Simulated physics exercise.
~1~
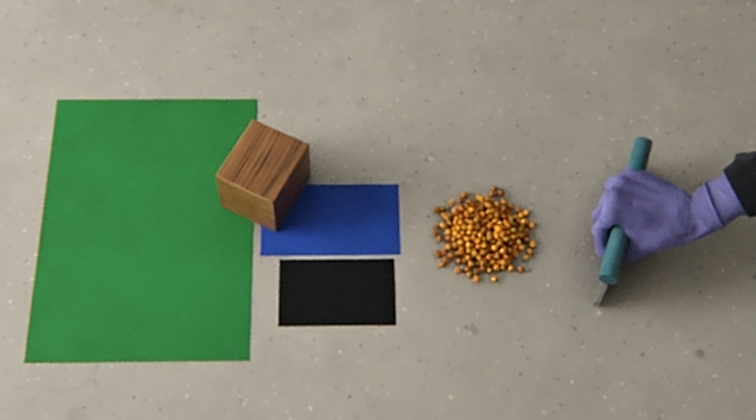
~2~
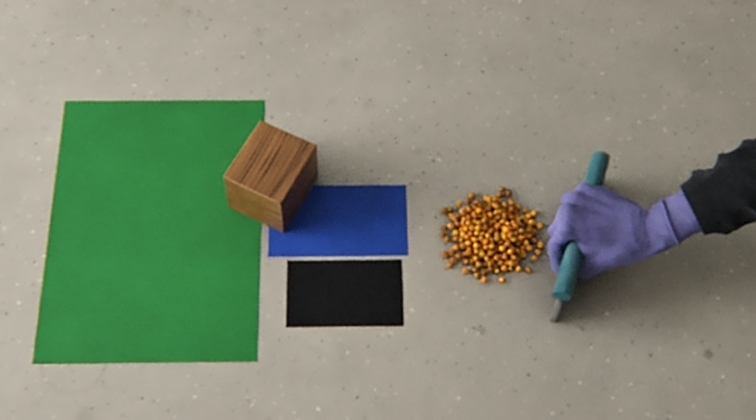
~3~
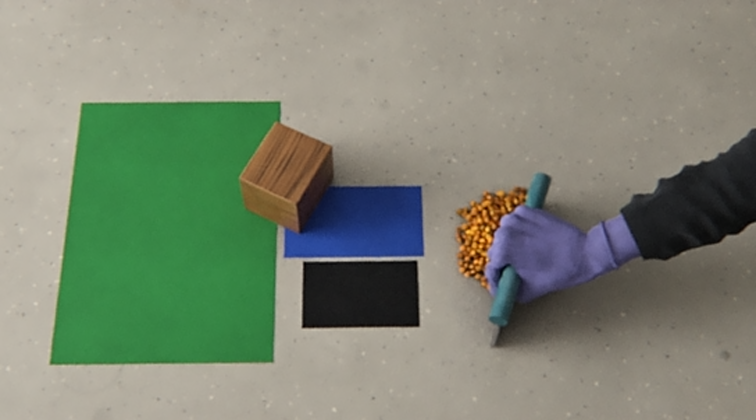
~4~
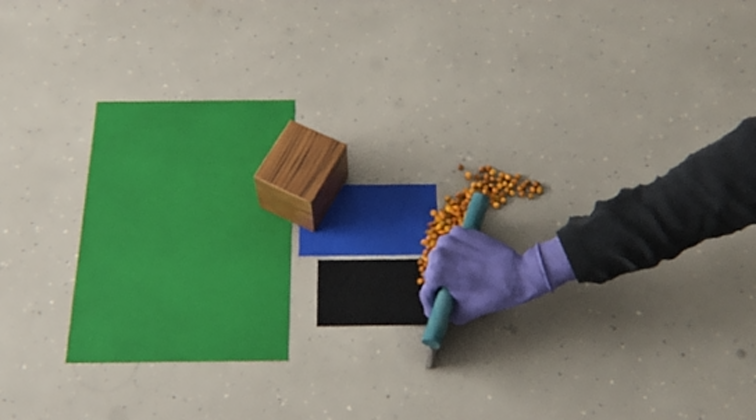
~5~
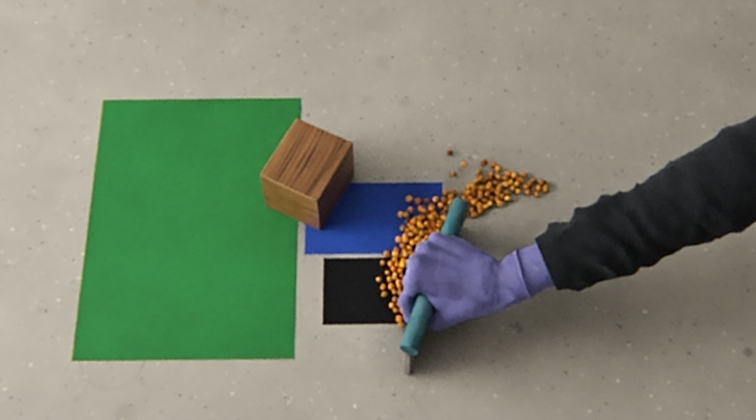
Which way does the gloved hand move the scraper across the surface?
The gloved hand moves the scraper to the left, into the kernels and toward the coloured mats.
